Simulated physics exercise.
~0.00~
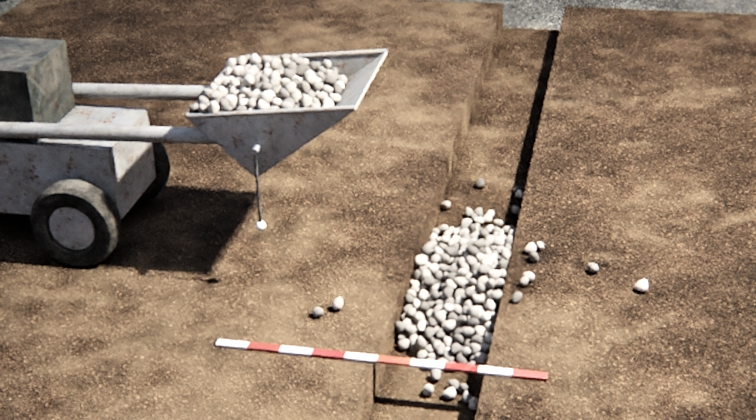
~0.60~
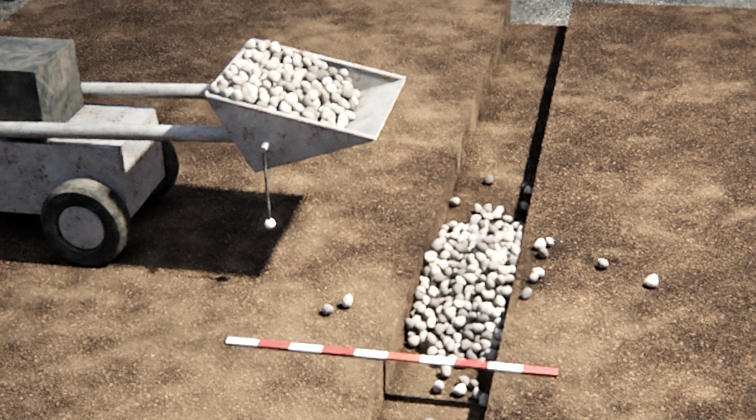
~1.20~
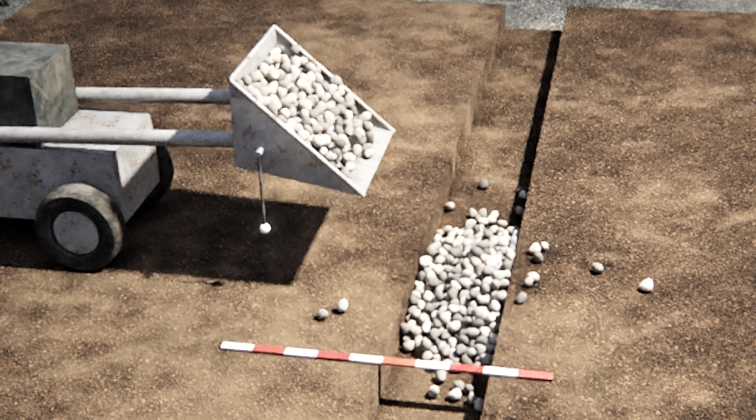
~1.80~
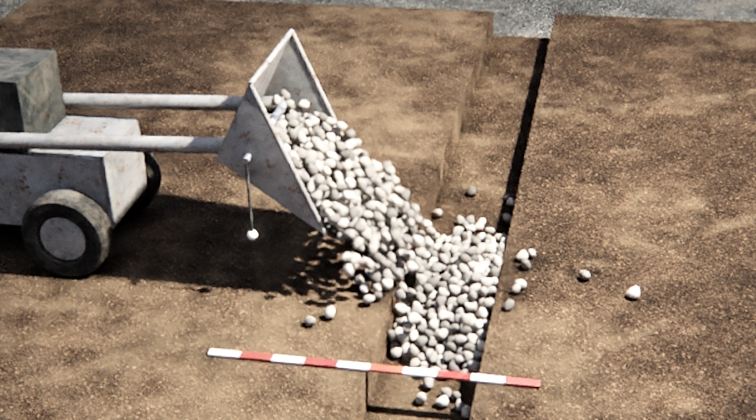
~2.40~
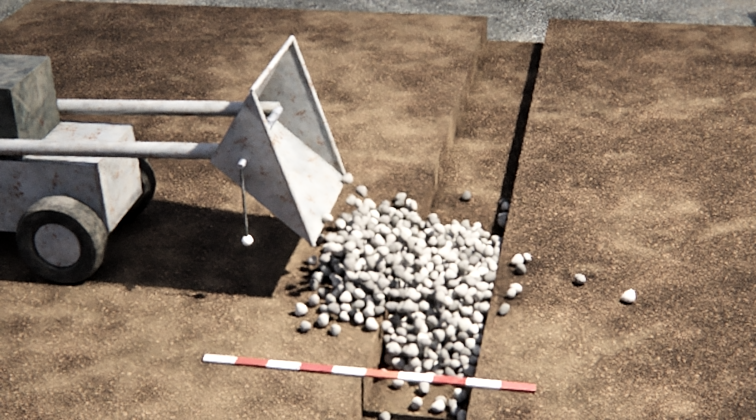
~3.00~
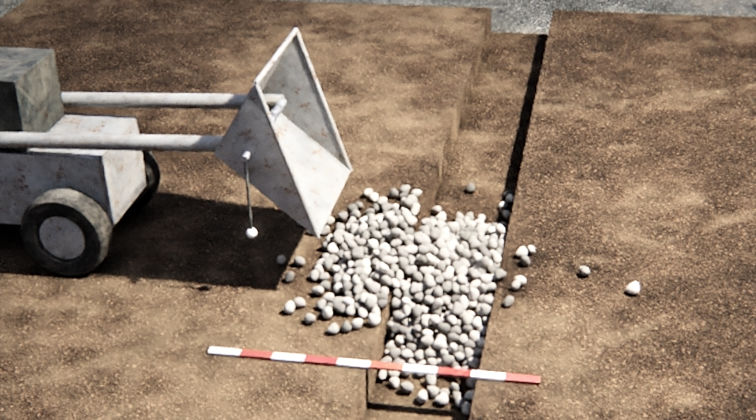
On bare brown ground, seen from above at a slight tilt, a narrow trench runs away from the viewer, partly filled with pale stones, with a few strays around it. A red and white striped staff lies across its near end. At the left, a grey wheeled loader holds a steel bucket heaped with whitish stones, a white-tipped rod hanging beneath. The bucket tips forward to the right, steeper and steeper, until the stones pour out toward the trench. It ends empty and still tilted, with stones heaped in the trench and spread over its left edge.
